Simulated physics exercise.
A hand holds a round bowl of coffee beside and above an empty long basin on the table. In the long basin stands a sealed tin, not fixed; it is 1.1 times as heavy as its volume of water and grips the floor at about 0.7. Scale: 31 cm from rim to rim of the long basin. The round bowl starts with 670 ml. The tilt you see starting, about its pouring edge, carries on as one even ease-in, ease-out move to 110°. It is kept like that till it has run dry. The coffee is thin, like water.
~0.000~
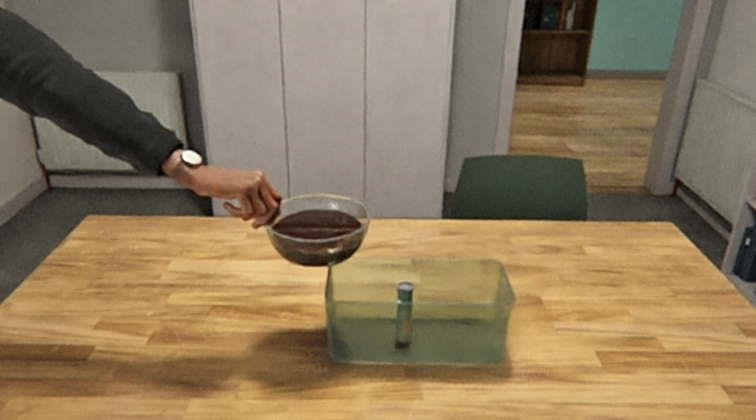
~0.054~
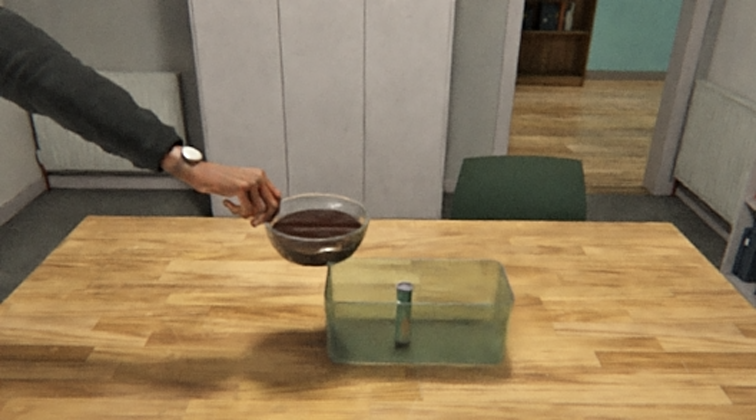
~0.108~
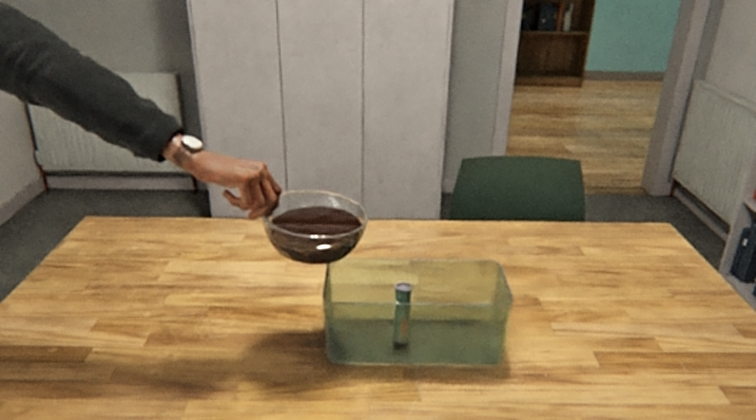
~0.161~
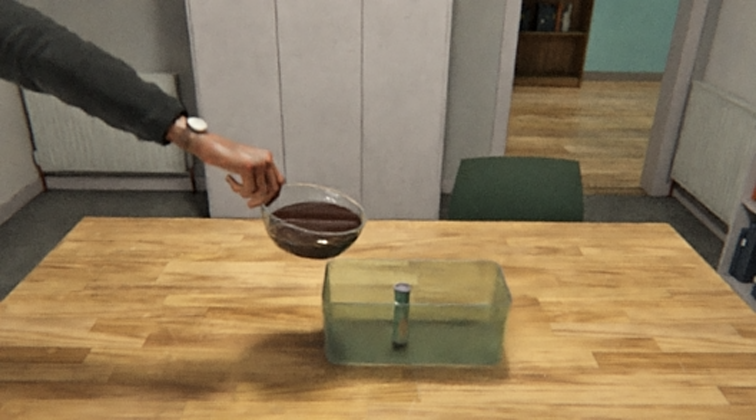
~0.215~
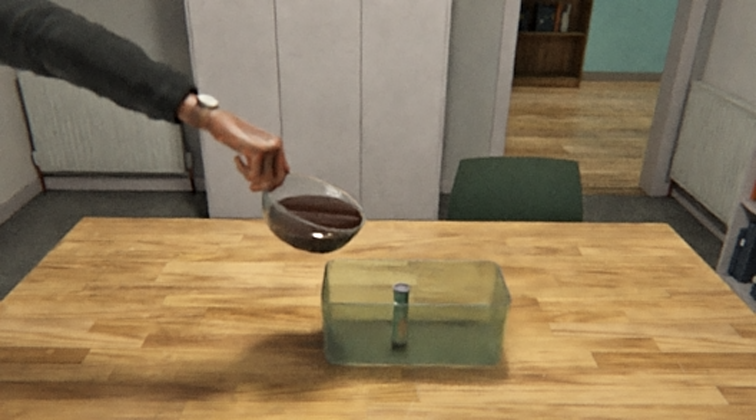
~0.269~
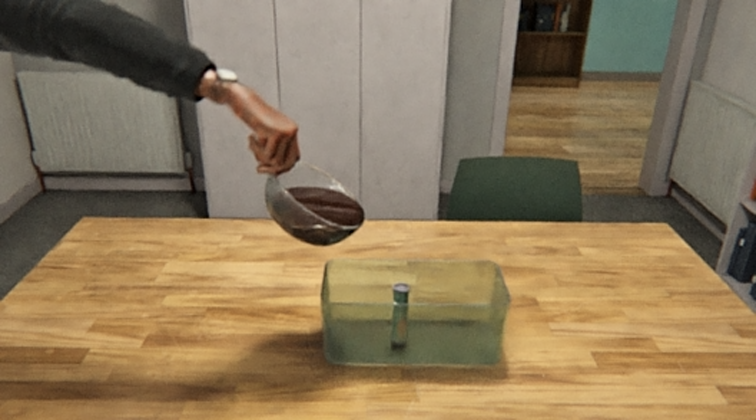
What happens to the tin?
It falls.
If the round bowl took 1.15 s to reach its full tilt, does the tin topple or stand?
The tin remains upright.
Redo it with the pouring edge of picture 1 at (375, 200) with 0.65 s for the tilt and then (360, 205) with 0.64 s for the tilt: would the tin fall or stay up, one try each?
First it topples; then it goes over.
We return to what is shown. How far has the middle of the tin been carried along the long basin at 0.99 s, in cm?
About 3 cm.
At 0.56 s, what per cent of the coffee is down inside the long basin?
About 16 per cent.
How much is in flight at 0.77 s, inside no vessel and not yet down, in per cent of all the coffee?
Some 4 per cent.
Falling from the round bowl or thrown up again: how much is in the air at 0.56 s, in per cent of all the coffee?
Some 64 per cent.
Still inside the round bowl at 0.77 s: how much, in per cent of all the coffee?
Near 0 in a hundred.
After 0.56 s the tilt is 95° and 20 per cent is still to pour; the tin stands where it began.
After 0.77 s the tilt is 110° and 0 per cent is still to pour; the tin stands where it began.
After 0.99 s the tilt is 110° and 0 per cent is still to pour; the tin leans 34°.
After 1.23 s the tilt is 110° and 0 per cent is still to pour; the tin lies on its side.
In the end the tin lies on its side.
